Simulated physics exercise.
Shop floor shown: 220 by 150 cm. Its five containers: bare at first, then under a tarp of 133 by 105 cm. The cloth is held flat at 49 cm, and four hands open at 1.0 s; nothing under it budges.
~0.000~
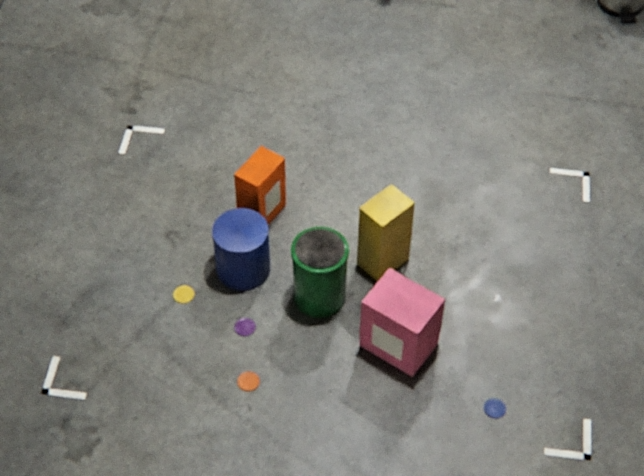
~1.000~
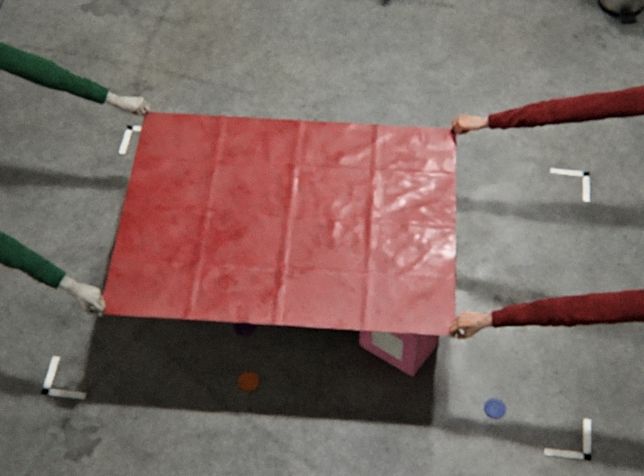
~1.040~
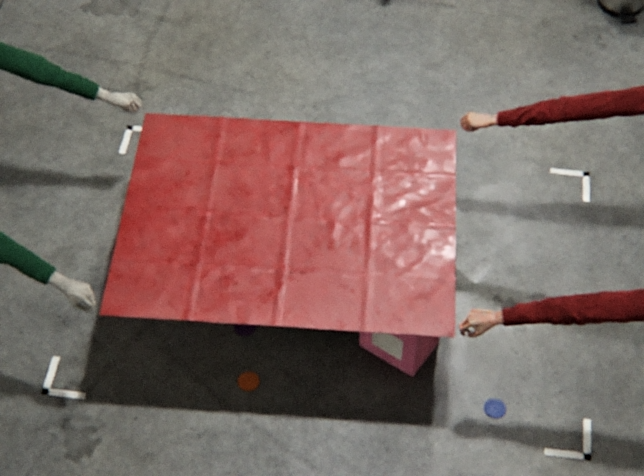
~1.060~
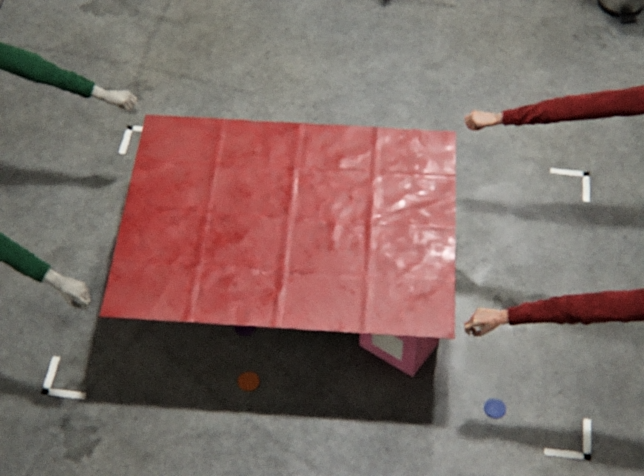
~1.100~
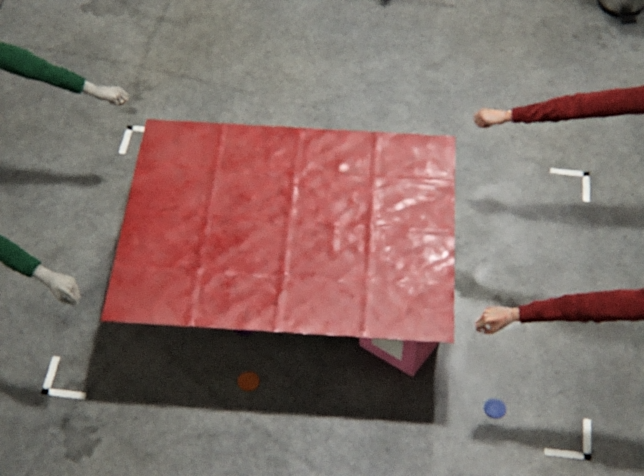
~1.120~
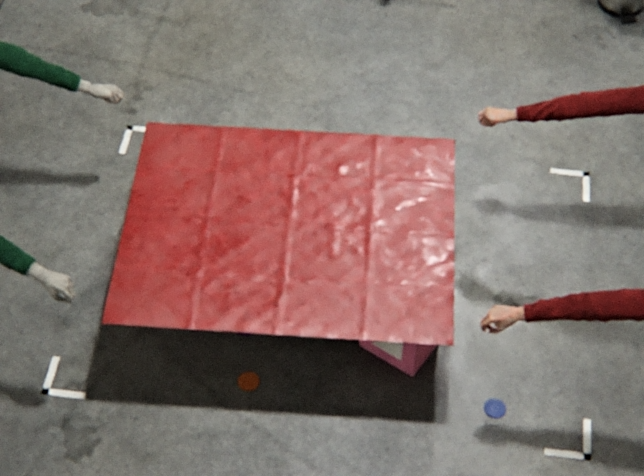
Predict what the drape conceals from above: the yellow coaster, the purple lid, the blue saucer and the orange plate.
In order: The yellow coaster ends under the cloth; the purple lid vanishes under it; the blue saucer stays uncovered; the orange plate remains in the open.
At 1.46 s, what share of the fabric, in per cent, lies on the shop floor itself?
Roughly 5 per cent.
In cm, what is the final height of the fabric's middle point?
Roughly 34 cm high.
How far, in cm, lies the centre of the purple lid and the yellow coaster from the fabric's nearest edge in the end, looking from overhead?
Around 16 centimetres for the first one and around 14 centimetres for the second.
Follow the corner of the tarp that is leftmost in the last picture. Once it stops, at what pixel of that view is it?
I'd say it ends up somewhere about (151, 368).
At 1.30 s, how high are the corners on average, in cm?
Avg corner height at that moment: Approx. 18 cm.
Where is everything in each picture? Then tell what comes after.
The first frame shows yellow coaster (184, 294); purple lid (245, 327); blue saucer (495, 408); orange plate (249, 381); yellow crate (387, 205), 39 cm tall; green pot (320, 248), 34 cm tall; orange box (259, 166), 32 cm tall; blue tub (240, 230), 27 cm tall; pink carton (403, 300), 32 cm tall.
The second frame shows tarp corners (99, 314) (145, 112) (456, 129) (455, 336); highest point 49 cm, lowest 49 cm.
The third frame shows tarp corners (99, 315) (146, 113); highest point 48 cm, lowest 48 cm.
The fourth frame shows tarp corners (100, 317) (146, 115); highest point 47 cm, lowest 47 cm.
The fifth frame shows tarp corners (101, 321) (147, 120); highest point 45 cm, lowest 44 cm.
The sixth frame shows tarp corners (102, 324) (147, 123) (455, 140) (453, 346); highest point 43 cm, lowest 42 cm.
After 1.3 s, 0 % of it is down, spanning 131 by 106 cm, above orange plate, purple lid, yellow coaster.
After 1.5 s, 5 % of it is down, spanning 126 by 103 cm, above purple lid, yellow coaster.
After 1.6 s, 10 % of it is down, spanning 128 by 101 cm, above purple lid, yellow coaster.
After 1.8 s, 10 % of it is down, spanning 127 by 100 cm, above purple lid, yellow coaster.
After 3.3 s, 10 % of it is down, spanning 128 by 100 cm, above purple lid, yellow coaster.
